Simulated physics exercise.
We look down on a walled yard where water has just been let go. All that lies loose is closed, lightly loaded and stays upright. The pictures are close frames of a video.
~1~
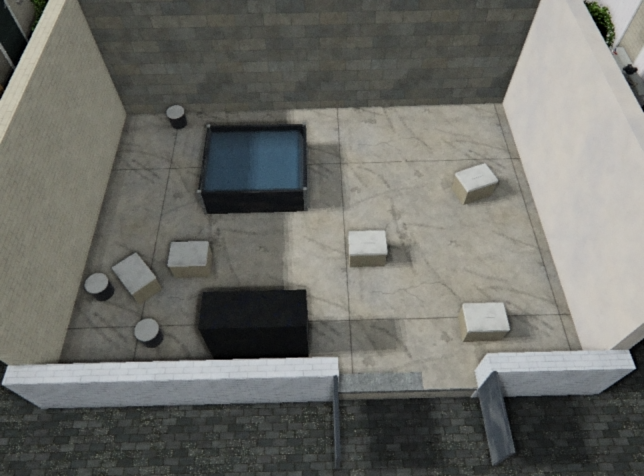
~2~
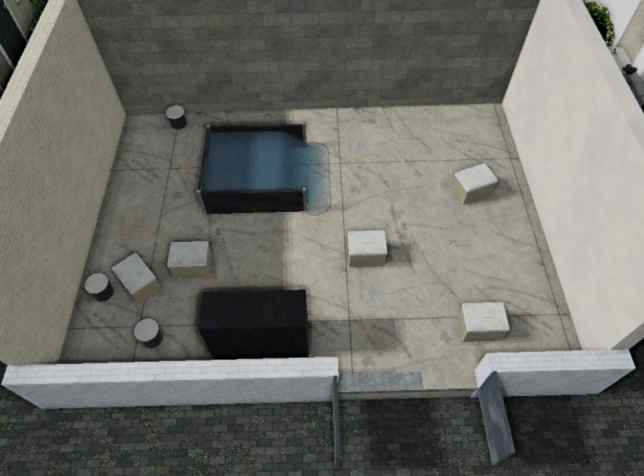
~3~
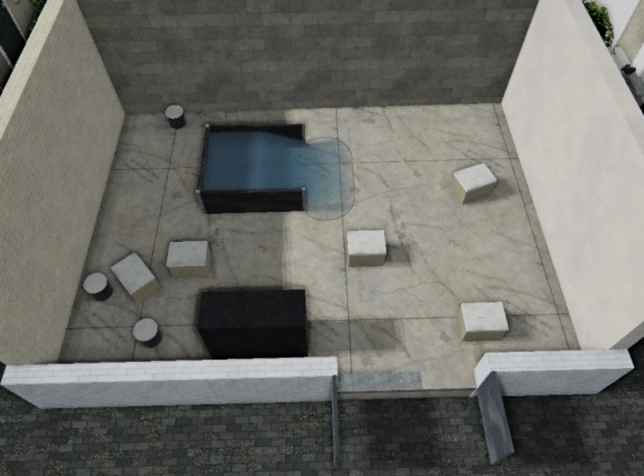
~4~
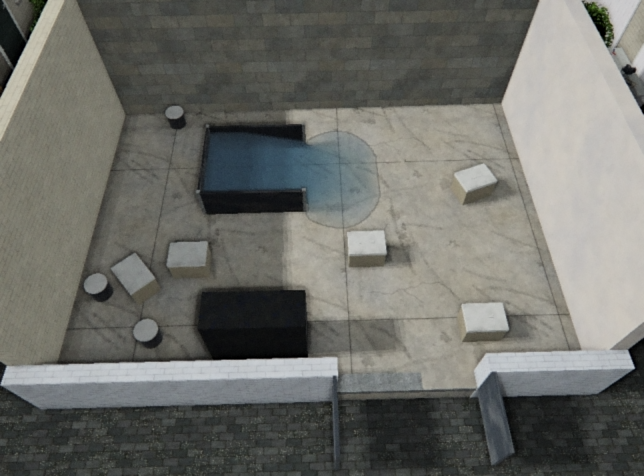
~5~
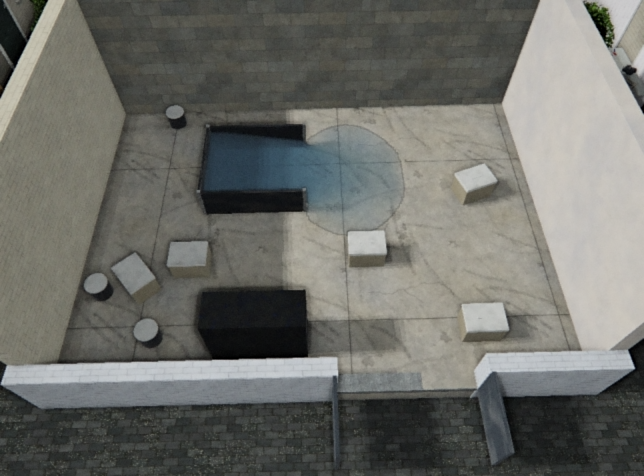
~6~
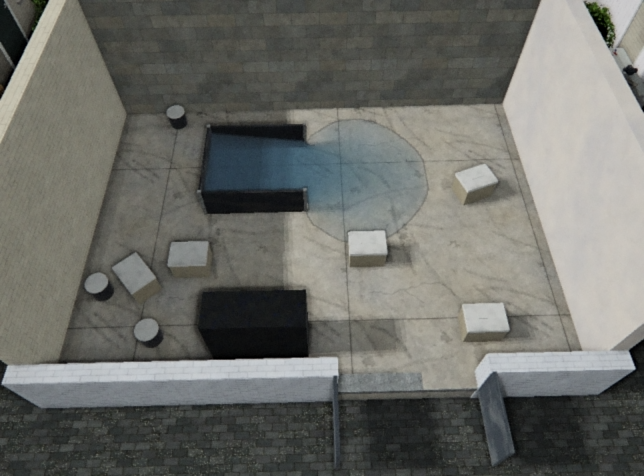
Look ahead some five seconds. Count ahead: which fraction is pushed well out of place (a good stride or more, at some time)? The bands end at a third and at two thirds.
Share: Not even a third.
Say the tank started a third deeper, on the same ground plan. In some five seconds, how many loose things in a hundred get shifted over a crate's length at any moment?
About 10 per cent.
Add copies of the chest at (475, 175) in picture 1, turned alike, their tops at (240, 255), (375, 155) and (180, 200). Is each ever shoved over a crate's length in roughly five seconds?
As listed: Not that far, yes, never so far.
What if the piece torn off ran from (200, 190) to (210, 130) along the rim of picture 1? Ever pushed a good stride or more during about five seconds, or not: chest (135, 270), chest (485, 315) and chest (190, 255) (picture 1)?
In that order: Short of that, short of that, never so far.
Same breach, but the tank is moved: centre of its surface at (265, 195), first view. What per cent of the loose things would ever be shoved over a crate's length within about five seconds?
Near 10 in a hundred.
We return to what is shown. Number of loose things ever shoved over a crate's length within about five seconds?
That makes 1.
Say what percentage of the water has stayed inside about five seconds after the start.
About 100 per cent.
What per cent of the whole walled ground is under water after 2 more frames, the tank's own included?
Roughly 25 per cent.
A moment on, 0 of 8 are well off their spots; 0 afloat.
Next, 0 of 8 are well off their spots; 0 afloat.
Later, 0 of 8 are well off their spots; 0 afloat.
In the end, 1 of 8 are well off their spots, and 1 have been at some point; 0 afloat.
